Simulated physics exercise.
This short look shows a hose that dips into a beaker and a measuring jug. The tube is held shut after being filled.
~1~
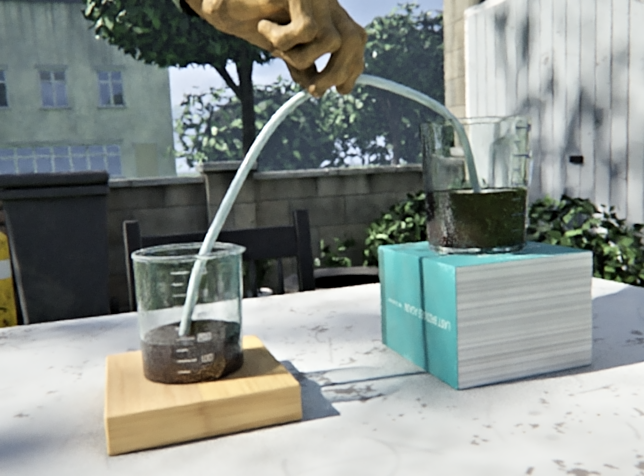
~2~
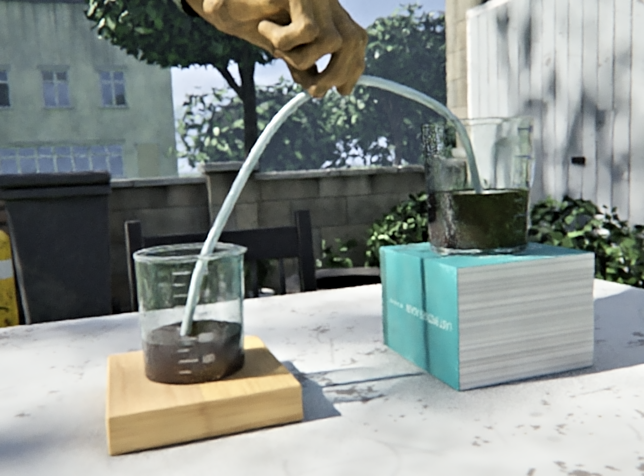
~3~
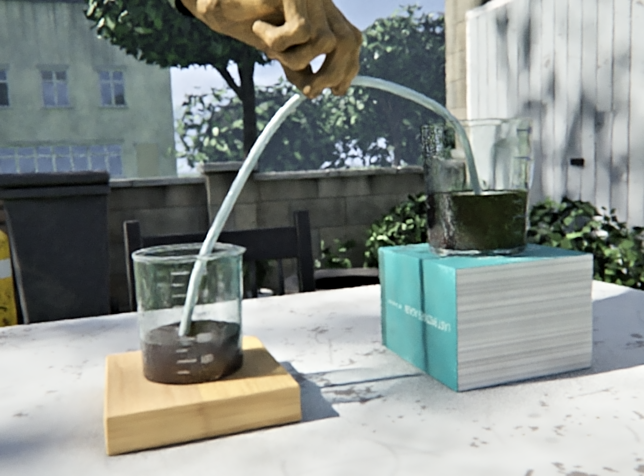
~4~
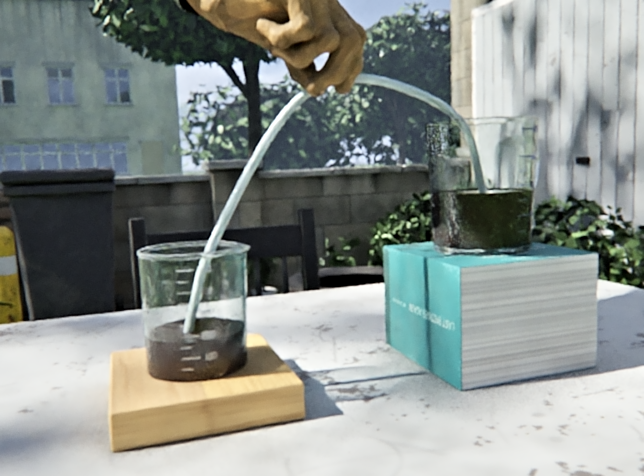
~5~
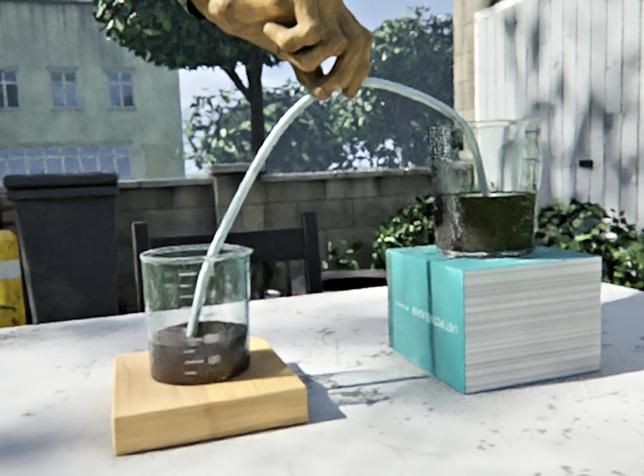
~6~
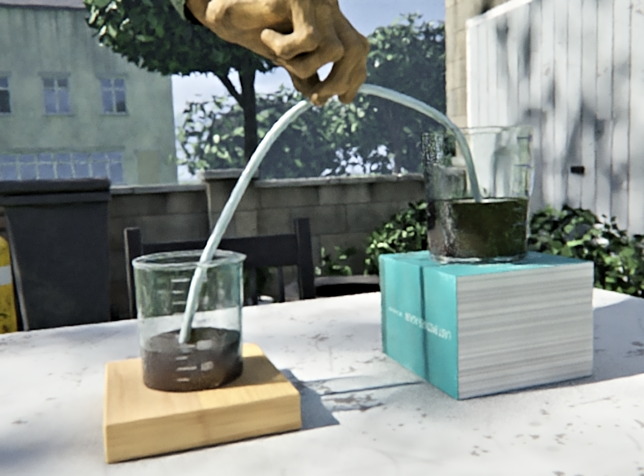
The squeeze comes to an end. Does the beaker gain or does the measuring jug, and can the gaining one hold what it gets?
Coffee goes: The left one gains. Receiving: It can hold it.
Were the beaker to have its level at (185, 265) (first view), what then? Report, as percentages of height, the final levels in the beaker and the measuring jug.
100 % and 15 %, in that order.
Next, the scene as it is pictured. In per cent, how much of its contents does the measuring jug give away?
Share passed on: Around 75 percent.
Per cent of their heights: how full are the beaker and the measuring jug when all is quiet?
First 75 %, second 10 %.
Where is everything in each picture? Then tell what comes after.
Nothing flows; beaker (190, 308) about a quarter full, up on the wooden block; measuring jug (475, 182) about half full, up on the thick book, in the first frame.
Fingers on the hose; beaker about a quarter full, surface at (193, 332); measuring jug about half full, surface at (477, 192), in the second frame.
Still shut; beaker (190, 308) about a quarter full; measuring jug (476, 184) about half full, in the third frame.
The hose is pinched; beaker about a quarter full, surface at (196, 330); measuring jug about half full, surface at (481, 191), in the fourth frame.
Nothing flows; beaker (198, 309) about a quarter full, up on the wooden block; measuring jug (484, 185) about half full, up on the thick book, in the fifth frame.
Fingers on the hose; beaker about a quarter full, surface at (192, 340); measuring jug about half full, surface at (477, 200), in the sixth frame.
Next, the beaker is about half full; the measuring jug is about a third full.
After that, the beaker is about two thirds full; the measuring jug is about a quarter full.
Finally, the beaker is about three quarters full; the measuring jug is nearly empty.
